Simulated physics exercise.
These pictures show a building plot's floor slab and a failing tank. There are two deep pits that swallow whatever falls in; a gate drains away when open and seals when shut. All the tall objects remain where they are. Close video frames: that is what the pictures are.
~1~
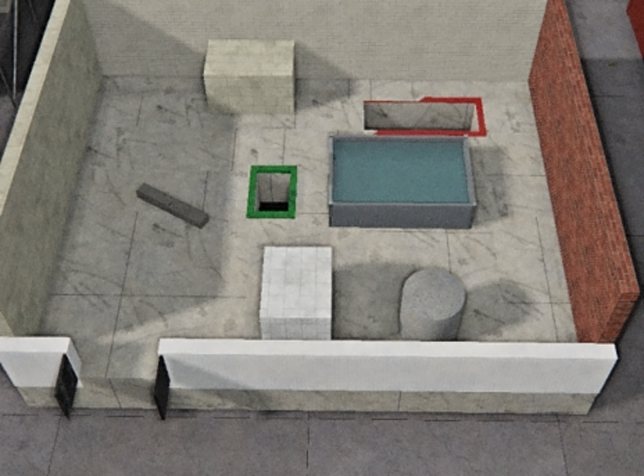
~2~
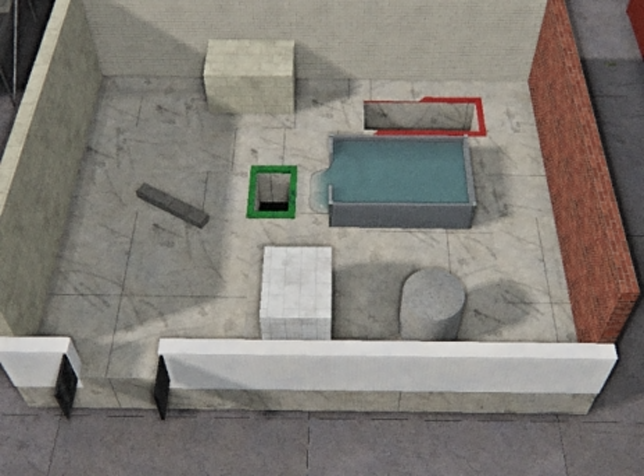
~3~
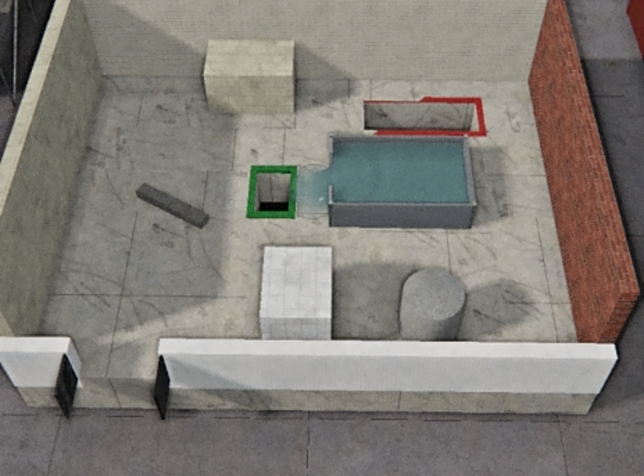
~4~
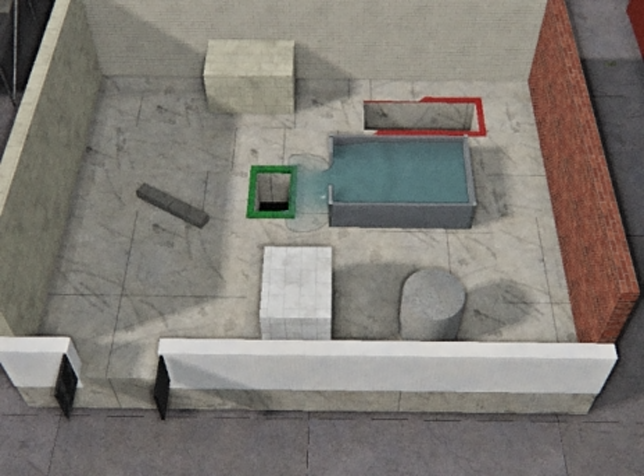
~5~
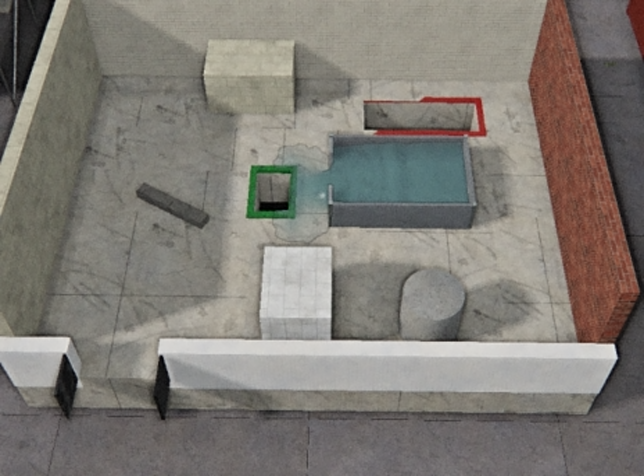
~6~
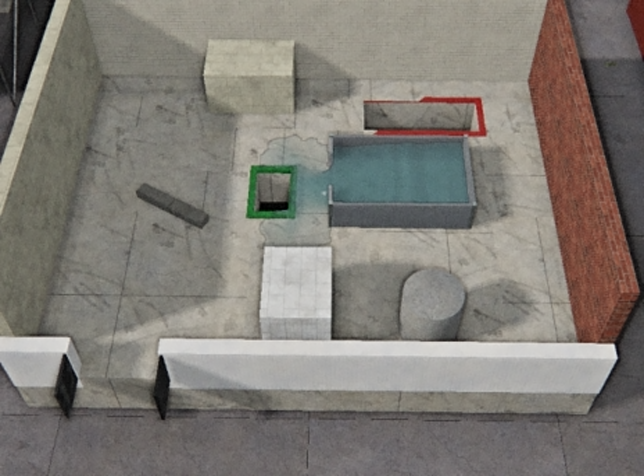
At first, a tank of blue-green water stands whole and still on a walled floor slab, between green-edged and red-edged openings. Then water pours out of its left side, runs left across the floor to the green-edged opening, and spreads in a thin, widening sheet beside it.
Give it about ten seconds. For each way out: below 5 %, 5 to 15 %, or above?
My prediction: The gate pulls in barely a drop - beneath five per cent; the green pit pulls in a good deal - past fifteen per cent; the red pit pulls in barely a drop - beneath five per cent.
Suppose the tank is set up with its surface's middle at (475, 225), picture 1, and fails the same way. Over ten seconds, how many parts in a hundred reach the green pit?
Parts in a hundred: Green 8.
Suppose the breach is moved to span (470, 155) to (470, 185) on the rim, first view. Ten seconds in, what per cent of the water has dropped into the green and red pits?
For green it's about 0 per cent, and for red about 20 per cent.
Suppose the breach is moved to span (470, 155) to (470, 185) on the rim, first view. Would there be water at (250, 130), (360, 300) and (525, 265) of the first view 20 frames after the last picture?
First spot spared, second spot spared, third spot submerged.
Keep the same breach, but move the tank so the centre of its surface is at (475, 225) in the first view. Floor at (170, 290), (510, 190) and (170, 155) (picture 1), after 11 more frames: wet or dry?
Well, first one got wet, second one stays dry, third one stays dry.
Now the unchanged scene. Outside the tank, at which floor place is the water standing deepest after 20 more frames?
At about (300, 193).
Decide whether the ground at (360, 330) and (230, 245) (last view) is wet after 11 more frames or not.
Spared, soaked.
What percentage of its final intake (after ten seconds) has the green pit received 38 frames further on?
About 90 per cent.
A moment on, water covers 10 % of the floor; the gate 0 %, the green pit 12 %, the red pit 0 %.
Next, water covers 15 % of the floor; the gate 0 %, the green pit 21 %, the red pit 0 %.
Then, water covers 20 % of the floor; the gate 0 %, the green pit 31 %, the red pit 0 %.
Later, water covers 25 % of the floor; the gate 1 %, the green pit 41 %, the red pit 0 %.
In the end, water covers 35 % of the floor; the gate 3 %, the green pit 46 %, the red pit 2 %.
